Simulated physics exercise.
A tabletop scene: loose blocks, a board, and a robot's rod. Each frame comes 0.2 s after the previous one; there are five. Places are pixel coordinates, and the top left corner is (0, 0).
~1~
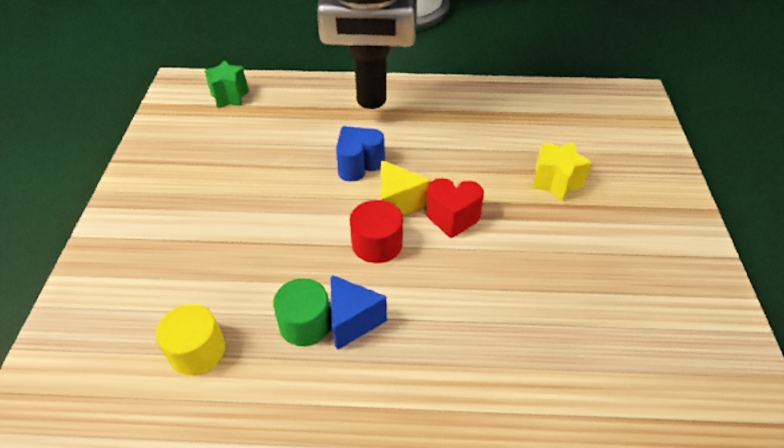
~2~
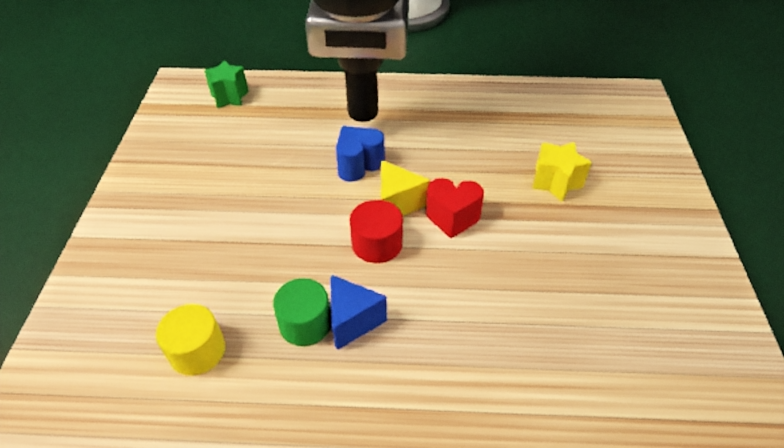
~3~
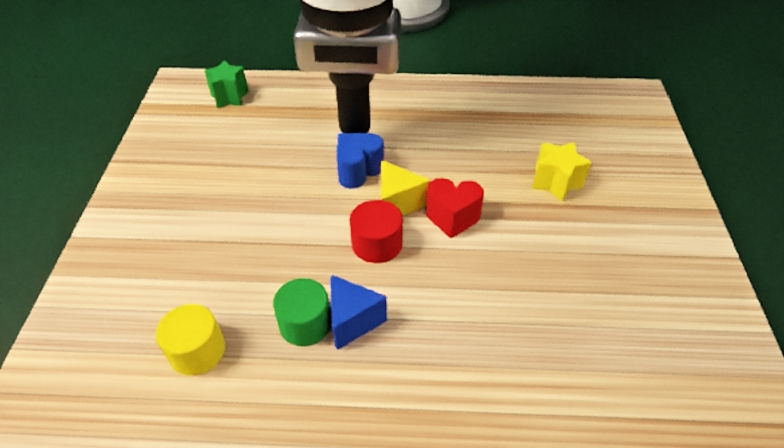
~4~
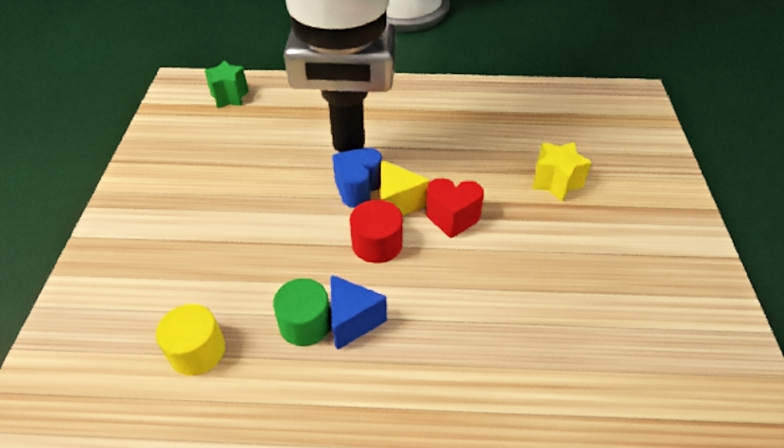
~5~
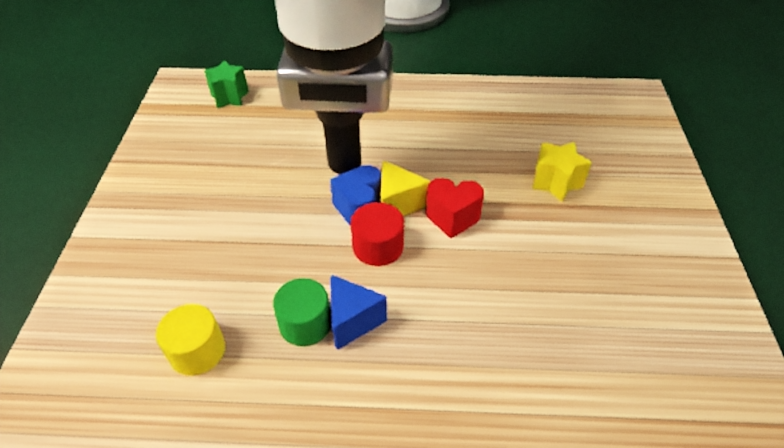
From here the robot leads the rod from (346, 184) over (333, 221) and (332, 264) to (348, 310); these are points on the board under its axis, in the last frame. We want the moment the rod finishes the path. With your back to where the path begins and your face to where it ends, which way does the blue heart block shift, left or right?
My prediction: Leftwards.
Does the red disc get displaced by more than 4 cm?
Final answer: Yes.
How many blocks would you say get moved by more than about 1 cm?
The number of blocks that move over 1 cm is three or more.
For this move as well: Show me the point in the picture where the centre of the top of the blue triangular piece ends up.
It is at (350, 331).
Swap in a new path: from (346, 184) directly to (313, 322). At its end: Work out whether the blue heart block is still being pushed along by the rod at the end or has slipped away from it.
When the path is over, you would find the blue heart block off to the side or behind the rod.
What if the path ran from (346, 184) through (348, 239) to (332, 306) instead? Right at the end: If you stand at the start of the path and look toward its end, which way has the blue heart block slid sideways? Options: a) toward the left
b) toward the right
I choose a.
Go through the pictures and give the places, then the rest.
The first picture shows lower end of the rod at (372, 101), tops of blocks, green disc at (300, 299), blue triangular piece at (350, 298), blue heart block at (357, 138), red disc at (376, 218).
The second picture shows rod at (363, 114), blocks as before.
The third picture shows rod at (355, 128), blue heart block at (357, 145).
The fourth picture shows rod at (349, 145), blue heart block at (356, 162).
The fifth picture shows rod at (345, 165), green disc at (300, 299), blue triangular piece at (350, 298), blue heart block at (358, 182), red disc at (377, 220).
What follows on the original path. One third of the way, rod at (330, 203); blue heart block at (353, 221), turned 20° anticlockwise; red disc at (396, 250).
Two thirds of the way, rod at (330, 246); blue heart block at (359, 263), turned 25° anticlockwise; red disc at (413, 264).
At the end, rod at (346, 293); green disc at (299, 303); blue triangular piece at (350, 331); blue heart block at (390, 297), turned 50° anticlockwise; red disc at (426, 268).
